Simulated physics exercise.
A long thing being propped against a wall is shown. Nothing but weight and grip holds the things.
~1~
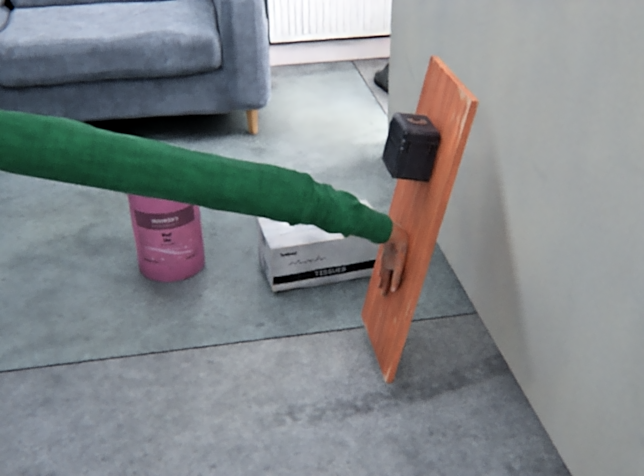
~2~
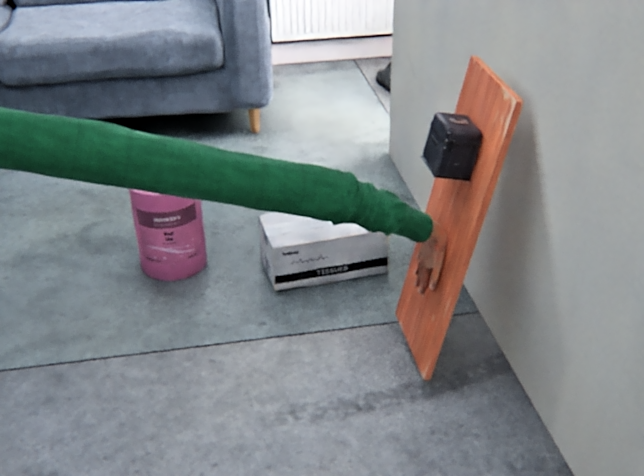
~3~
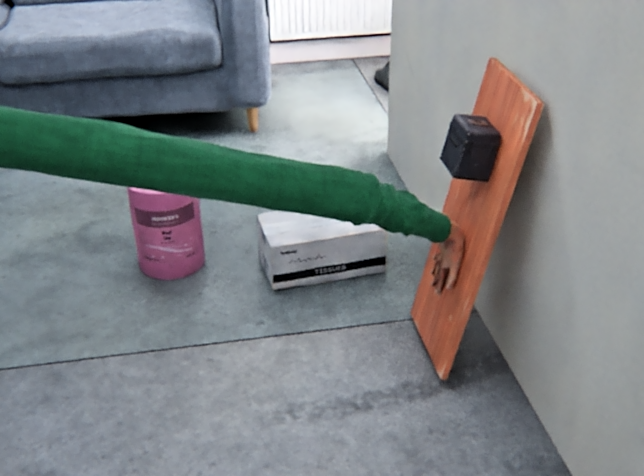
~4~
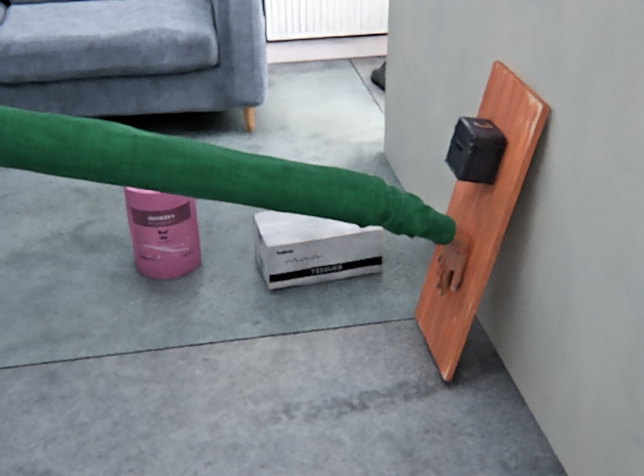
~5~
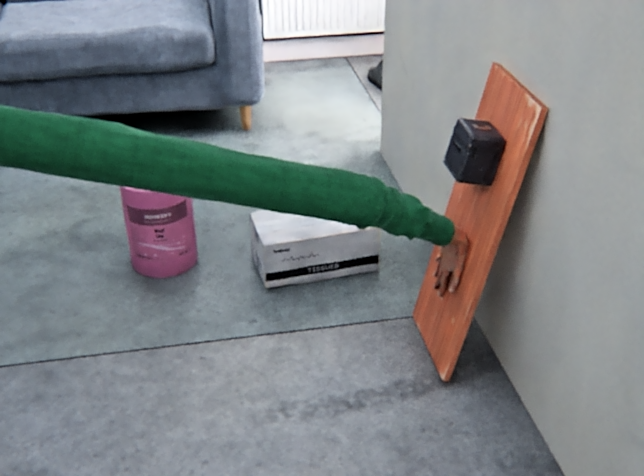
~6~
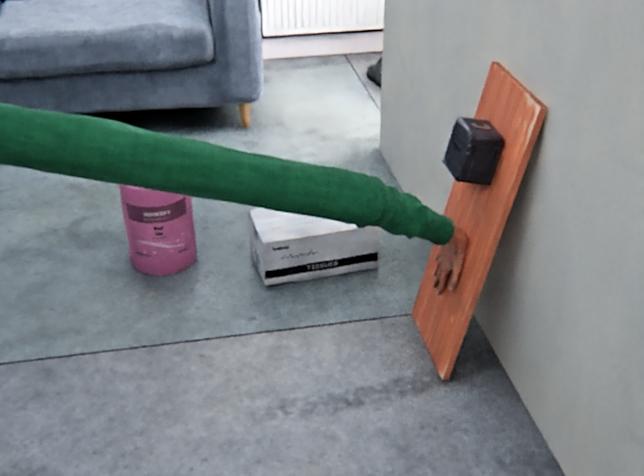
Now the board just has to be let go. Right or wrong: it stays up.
Right, it holds.
Then, 0.20 s later than the last frame, all is still.
Then, 0.50 s later than the last frame, orange board resting near (469, 227).
When it is over, all 3 as before. End places, in pixels of the last picture, orange board near (469, 227). The board stays up.
